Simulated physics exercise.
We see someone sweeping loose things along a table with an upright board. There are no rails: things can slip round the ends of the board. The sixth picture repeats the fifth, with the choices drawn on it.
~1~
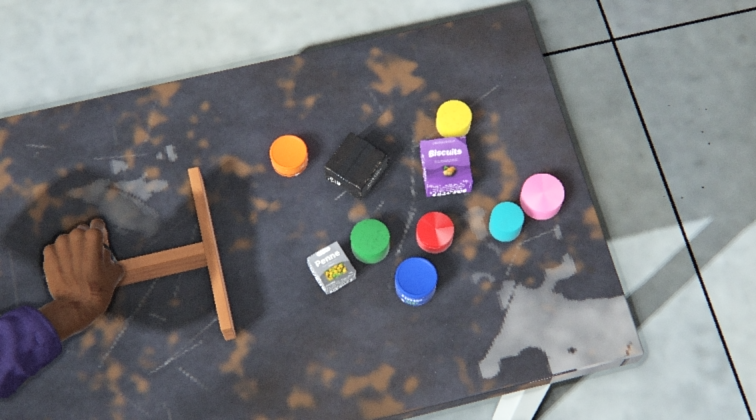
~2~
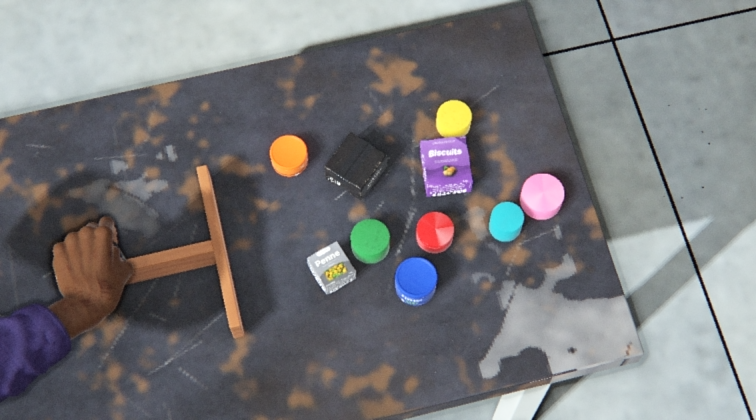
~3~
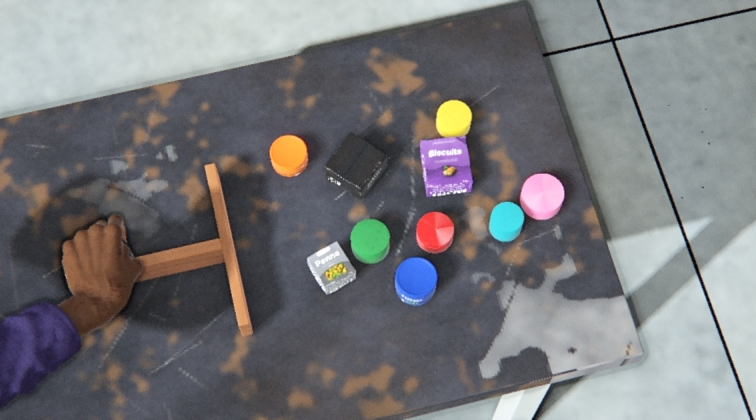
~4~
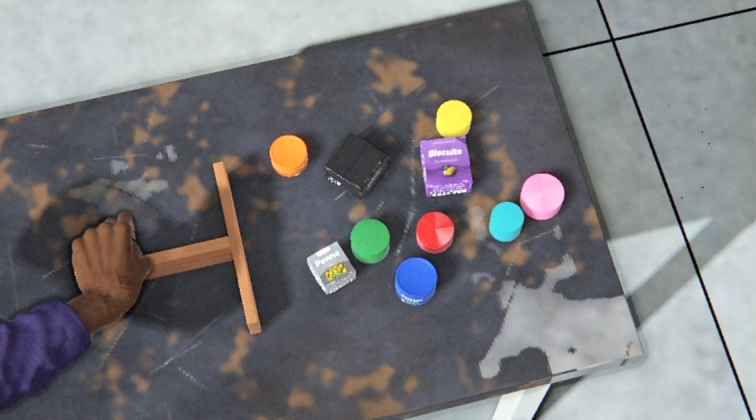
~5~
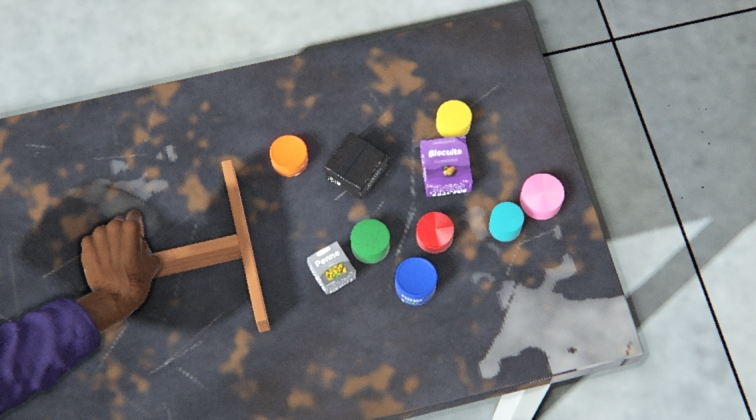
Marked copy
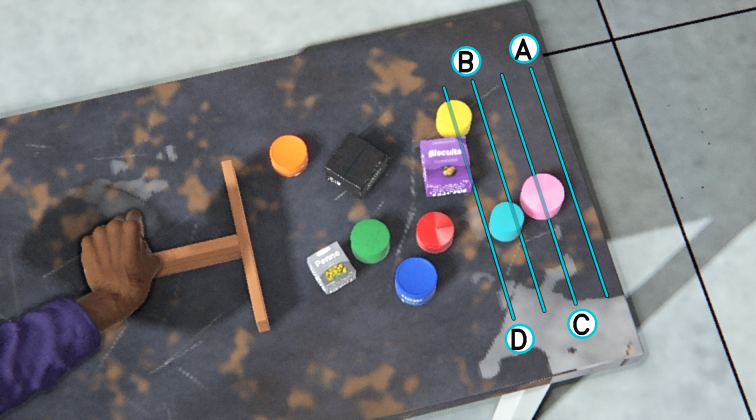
On a worn dark tabletop, a hand slides an upright wooden board slowly rightward towards colourful tins and small packets, which stay still.
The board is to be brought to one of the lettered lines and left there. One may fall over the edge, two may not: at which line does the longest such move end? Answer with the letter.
Up to line B.
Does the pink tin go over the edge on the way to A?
Yes.
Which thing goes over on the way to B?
The pink tin goes over.
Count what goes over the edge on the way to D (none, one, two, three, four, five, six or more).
By then, none.
On the marked copy, A at (568, 178); B at (507, 192); C at (537, 185); D at (477, 199).
With B. Early on, board (339, 216); orange tub (334, 135); grey packet (373, 262).
Further on, board (433, 195); turquoise tin (529, 227); purple packet (489, 167).
At the end, board (506, 178); pink tin over the edge; purple packet (557, 158); one fallen.
As for the rest, A drops eight; C drops four; D is within the limit but short.
